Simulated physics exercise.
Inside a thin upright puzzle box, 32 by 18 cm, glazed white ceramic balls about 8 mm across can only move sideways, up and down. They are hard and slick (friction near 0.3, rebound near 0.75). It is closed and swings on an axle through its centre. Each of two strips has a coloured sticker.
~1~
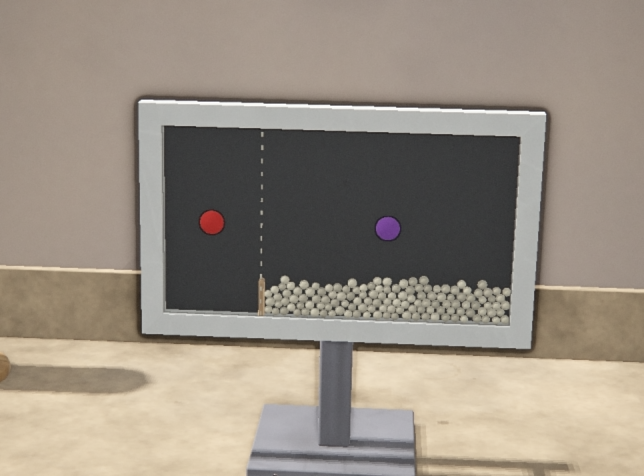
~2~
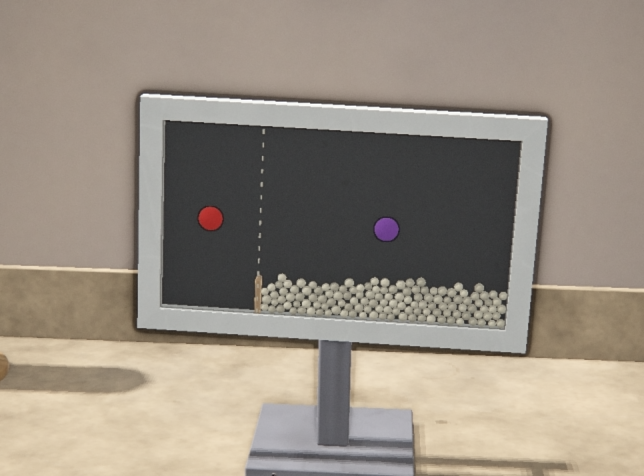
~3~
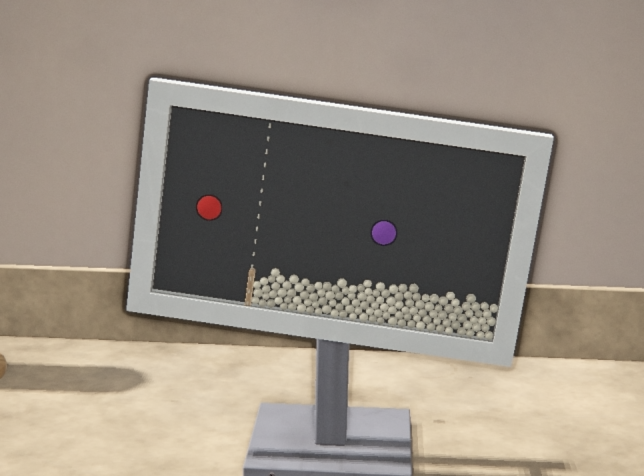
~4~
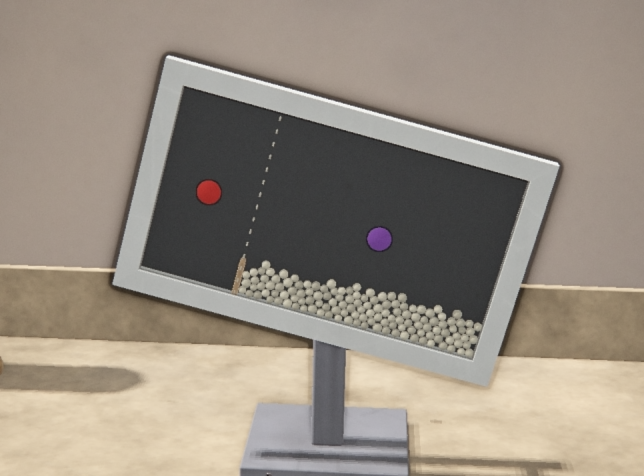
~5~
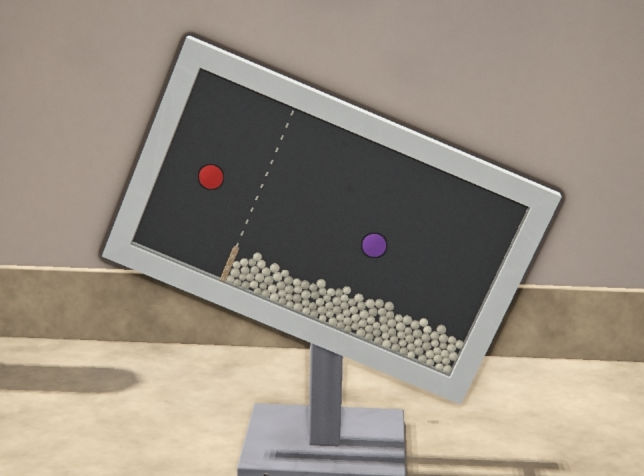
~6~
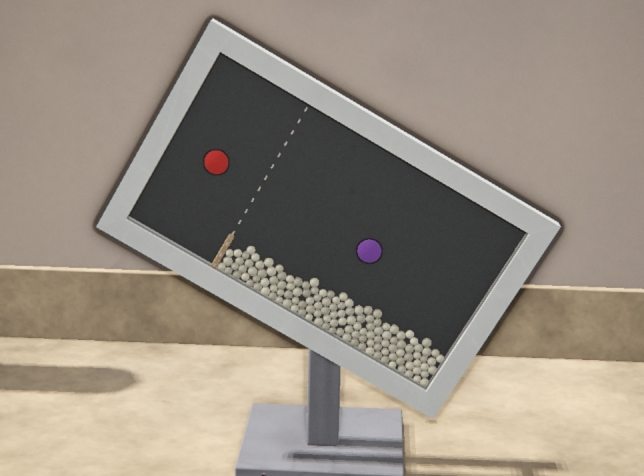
A framed dark panel on a stand turned steadily clockwise from level, its right side dipping, while the heap of small pale balls inside shifted slightly and stayed right of a short divider.
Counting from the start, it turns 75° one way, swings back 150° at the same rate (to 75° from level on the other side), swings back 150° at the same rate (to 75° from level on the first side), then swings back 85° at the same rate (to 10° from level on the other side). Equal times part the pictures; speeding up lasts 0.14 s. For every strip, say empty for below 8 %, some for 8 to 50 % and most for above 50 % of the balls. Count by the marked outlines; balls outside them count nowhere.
Red: Some; purple: Most.
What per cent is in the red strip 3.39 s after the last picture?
About 15 per cent.
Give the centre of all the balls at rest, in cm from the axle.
About 3 cm right and 7 cm below.
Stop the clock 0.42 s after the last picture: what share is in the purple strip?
Roughly 100 per cent.
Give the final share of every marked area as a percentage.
Red strip: 15; purple strip: 85.
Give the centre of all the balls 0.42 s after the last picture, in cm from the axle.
Some 2 cm left and 12 cm below.
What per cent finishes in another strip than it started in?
Some 15 per cent.
Then, 0.42 s later than the last picture, it stands 75° clockwise; the balls' middle is 2 cm left of and 12 cm below the centre; purple 100 %.
Then, 3.39 s later than the last picture, it stands 32° clockwise; the balls' middle is 6 cm right of and 9 cm below the centre; red 15 %, purple 85 %.
Then, 3.78 s later than the last picture, it stands 10° anticlockwise; the balls' middle is 8 cm right of and 5 cm below the centre; red 15 %, purple 85 %.
All still 4.7 s after it, it stands 10° anticlockwise; red 15 %, purple 85 %.
